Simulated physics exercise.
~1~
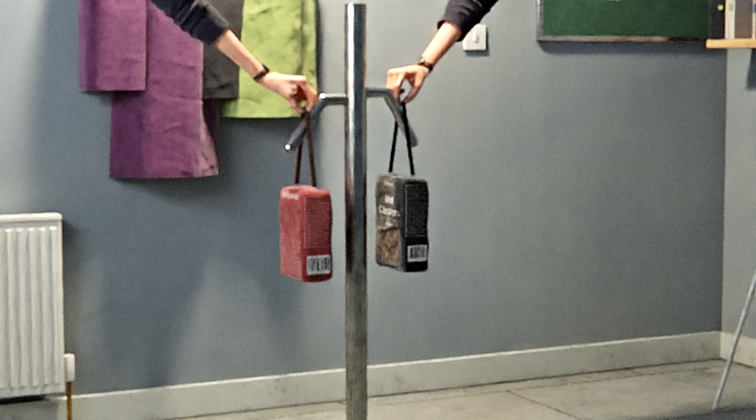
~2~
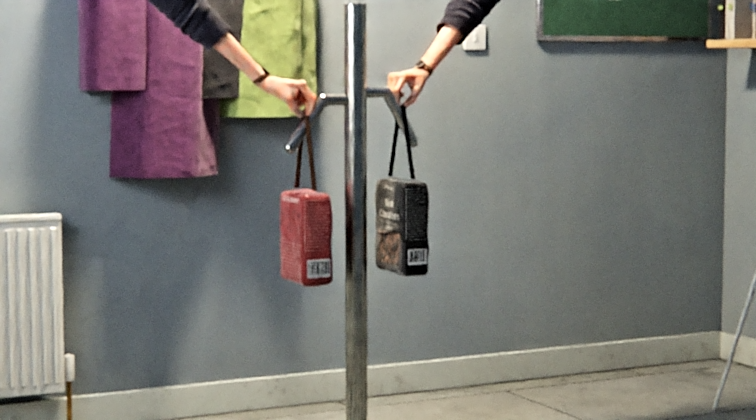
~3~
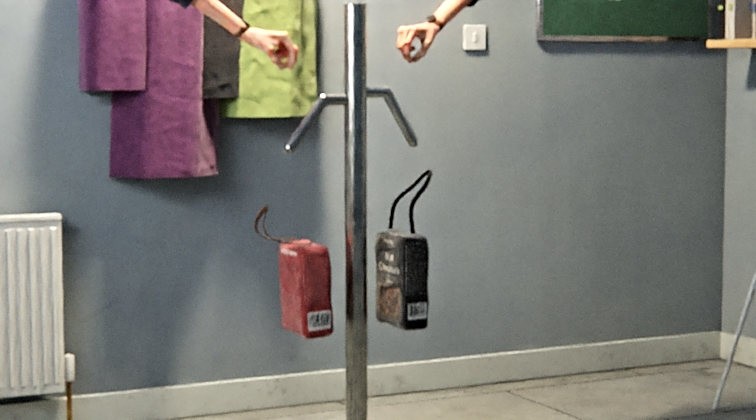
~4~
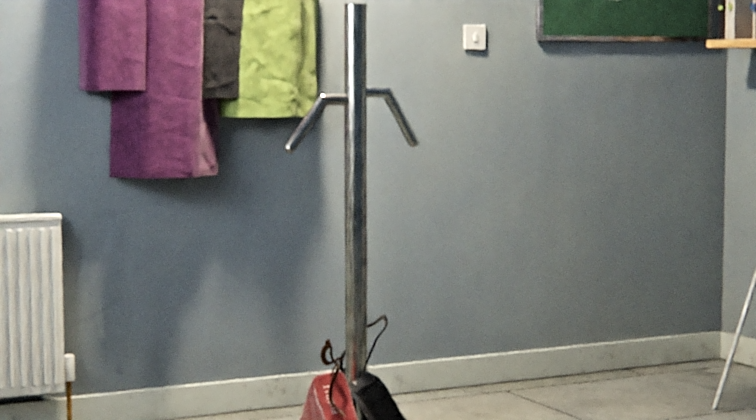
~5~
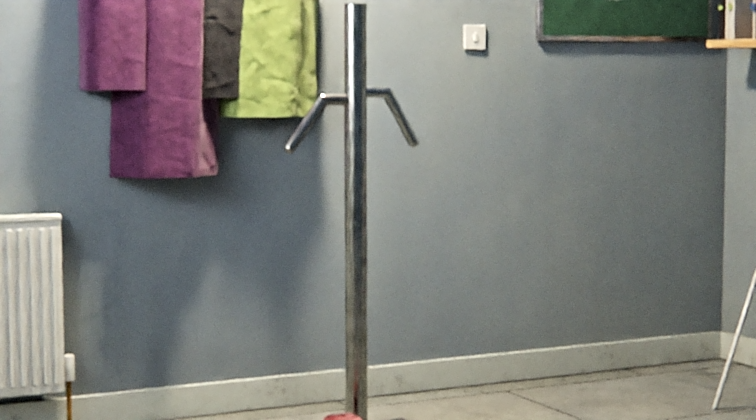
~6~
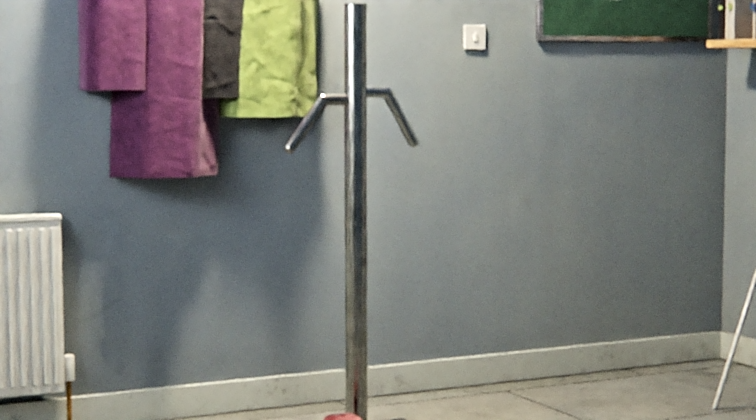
In a room with a grey-blue wall, seen from the front by a still camera, a metal post with two downward-sloping pegs stands between a white radiator on the left and a green board at upper right. Purple, dark and lime cloths hang behind it. Two hands hold the loops of a red sack on the left and a black bag on the right beside the pegs. The hands let go and draw back, and both bags drop upright, their loops clear of the pegs. They tilt together at the post's foot, and finally only a bit of red shows at the bottom.
